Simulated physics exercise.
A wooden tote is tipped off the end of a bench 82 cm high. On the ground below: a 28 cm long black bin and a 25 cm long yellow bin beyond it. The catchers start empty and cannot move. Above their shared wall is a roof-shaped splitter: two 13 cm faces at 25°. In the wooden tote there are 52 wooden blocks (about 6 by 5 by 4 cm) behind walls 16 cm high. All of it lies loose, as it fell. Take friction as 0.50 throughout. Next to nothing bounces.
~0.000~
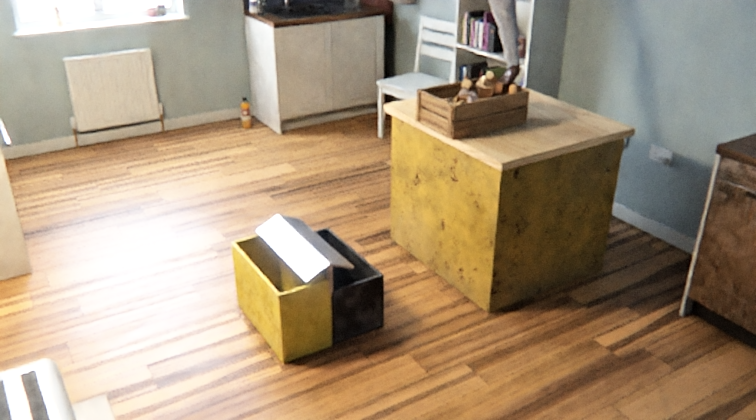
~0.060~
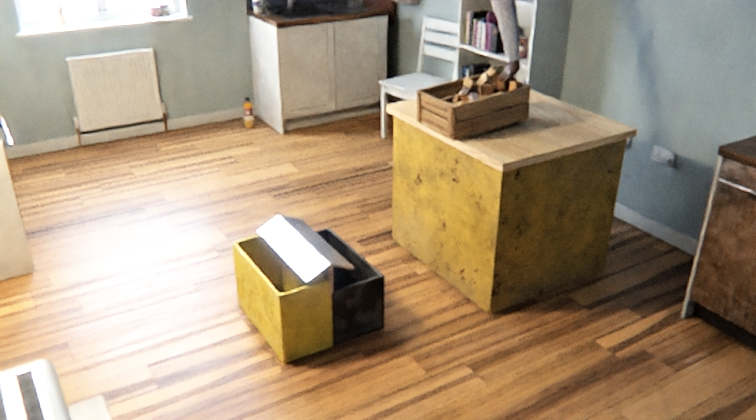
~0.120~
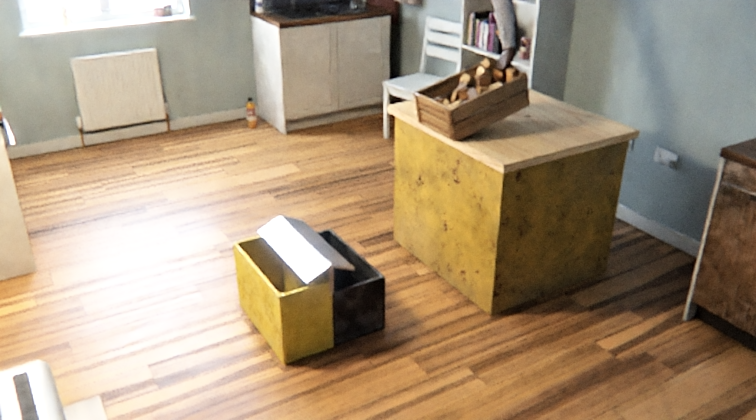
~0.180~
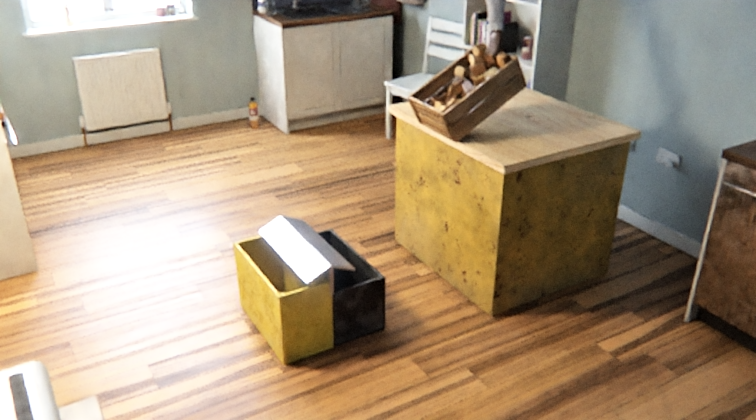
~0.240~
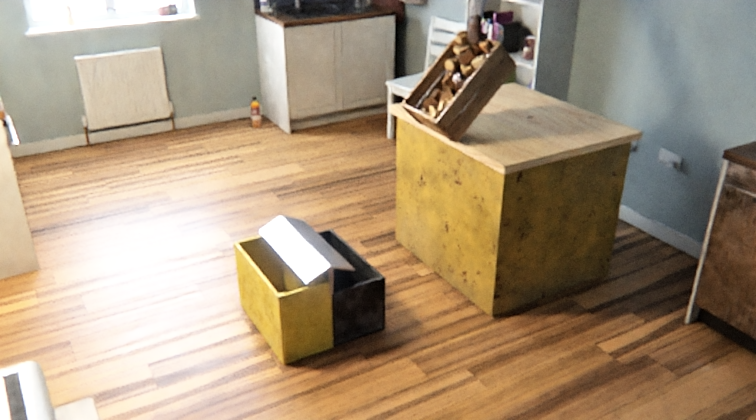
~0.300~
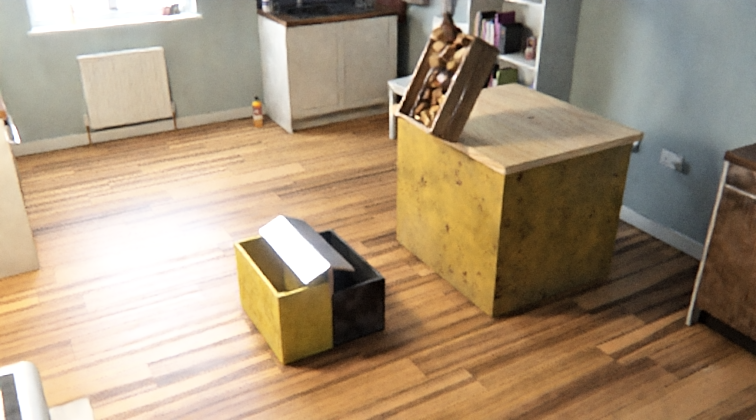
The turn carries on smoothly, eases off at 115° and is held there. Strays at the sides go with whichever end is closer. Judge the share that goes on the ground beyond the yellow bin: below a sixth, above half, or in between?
Ending on the ground beyond the yellow bin: Under a sixth of them.
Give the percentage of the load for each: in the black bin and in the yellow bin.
Roughly 30 and 30 per cent.
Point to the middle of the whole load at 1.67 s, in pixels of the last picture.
At about (327, 303).
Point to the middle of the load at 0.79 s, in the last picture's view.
At about (326, 240).
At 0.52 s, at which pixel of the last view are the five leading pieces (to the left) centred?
Near (351, 101).
After 0.52 s, tilt 113°; 32 still in the wooden tote and 20 in the air.
After 0.79 s, tilt 115°; 7 still in the wooden tote, 11 in the black bin, 7 in the yellow bin, 1 on the ground short of the black bin and 26 in the air.
After 1.18 s, tilt 115°; 5 still in the wooden tote, 15 in the black bin, 15 in the yellow bin, 12 on the ground short of the black bin, 3 on the ground beyond the yellow bin and 2 in the air.
When it is over (at 1.67 s), 2 still in the wooden tote, 15 in the black bin, 15 in the yellow bin, 16 on the ground short of the black bin and 4 on the ground beyond the yellow bin. Asked share, 4 of 52, 8 per cent.
